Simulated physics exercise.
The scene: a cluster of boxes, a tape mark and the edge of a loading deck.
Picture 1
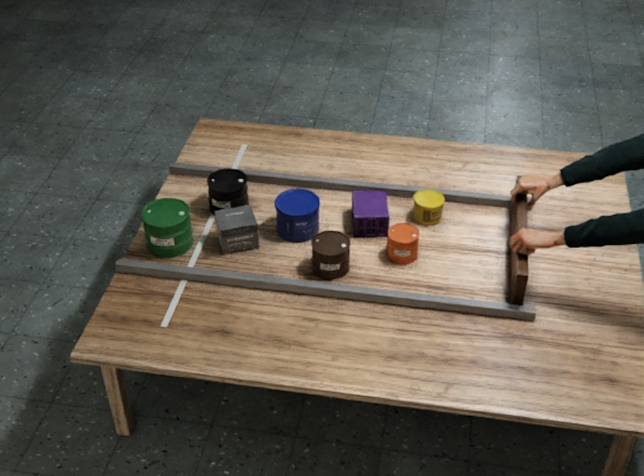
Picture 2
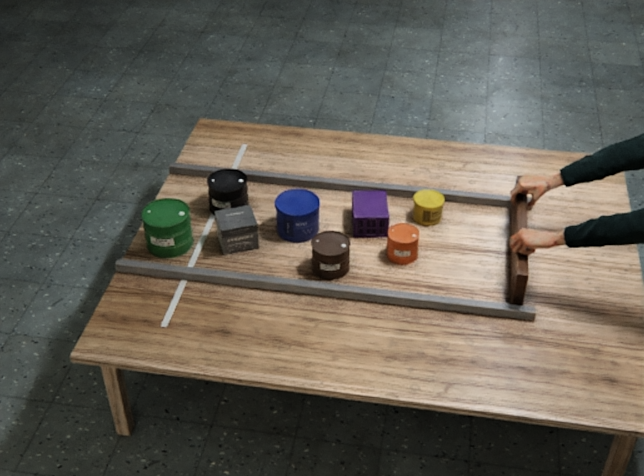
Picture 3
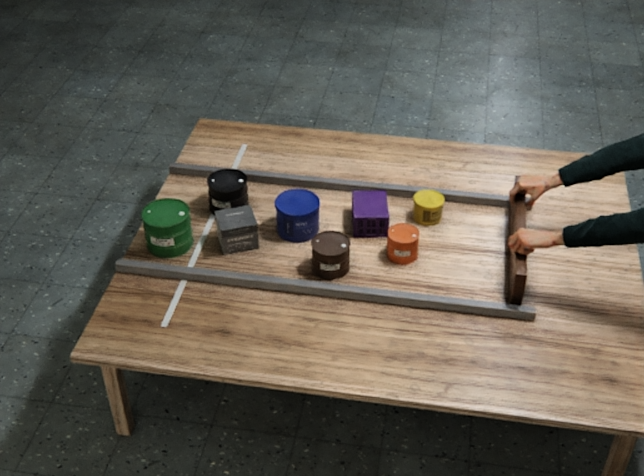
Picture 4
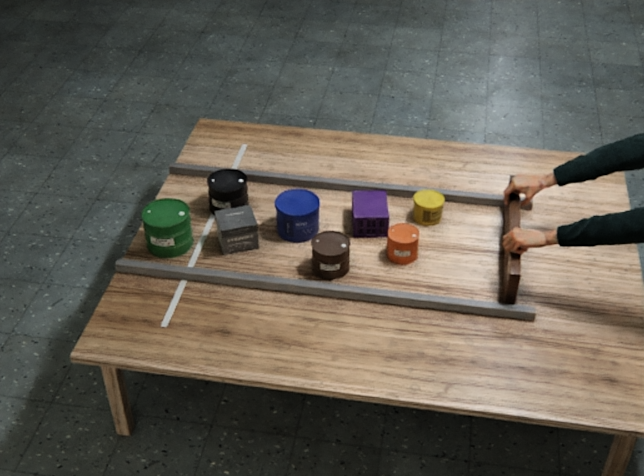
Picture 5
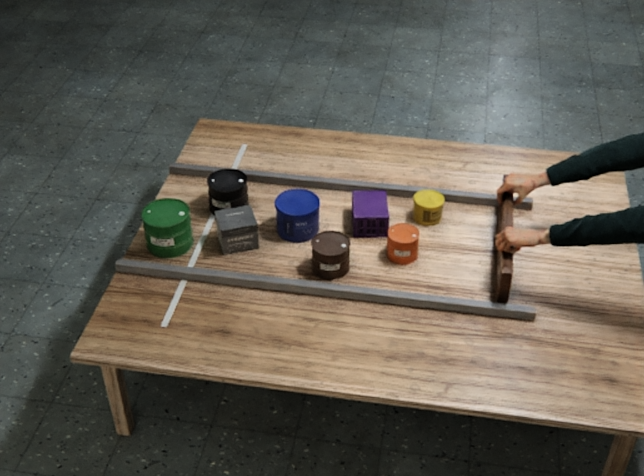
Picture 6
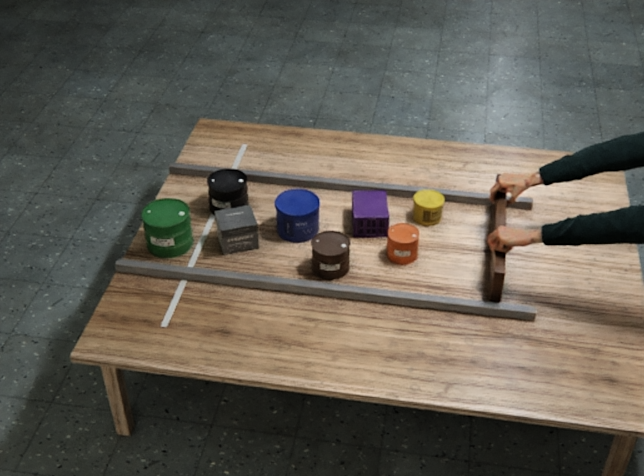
Two hands slide a dark plank slightly left between rails toward several still canisters and boxes.
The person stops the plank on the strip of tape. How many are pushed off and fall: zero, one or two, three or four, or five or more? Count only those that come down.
In the end the number that fall off is one or two.
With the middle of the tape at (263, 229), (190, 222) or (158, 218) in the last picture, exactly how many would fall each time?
In that order 0, 4 and 8.
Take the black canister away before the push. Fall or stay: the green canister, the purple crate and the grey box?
The green canister drops off; the purple crate survives; the grey box holds on.
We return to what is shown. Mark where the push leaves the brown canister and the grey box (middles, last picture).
The brown canister stops around (177, 240); the grey box around (145, 232).
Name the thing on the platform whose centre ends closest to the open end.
The black canister ends nearest.
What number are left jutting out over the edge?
Overhanging: 3.
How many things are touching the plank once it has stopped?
In contact: 4.
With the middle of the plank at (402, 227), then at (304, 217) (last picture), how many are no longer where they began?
First 3, then 6.
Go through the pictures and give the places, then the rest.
In the first picture, green canister (168, 228); black canister (228, 194); grey box (237, 230); plank (519, 239); tape (209, 224).
In the second picture, black canister (228, 194); plank (519, 239).
In the third picture, grey box (237, 230); yellow pail (428, 208).
In the fourth picture, green canister (168, 228); orange canister (403, 244).
In the fifth picture, black canister (228, 194); blue pail (298, 216).
In the sixth picture, green canister (168, 228); black canister (228, 194); grey box (237, 230); plank (498, 237); tape (209, 224).
A little later, none off yet; green canister at rest near (168, 228); black canister at rest near (228, 194); grey box at rest near (237, 230).
When it is over, the number that fall off is one or two; down, green canister.
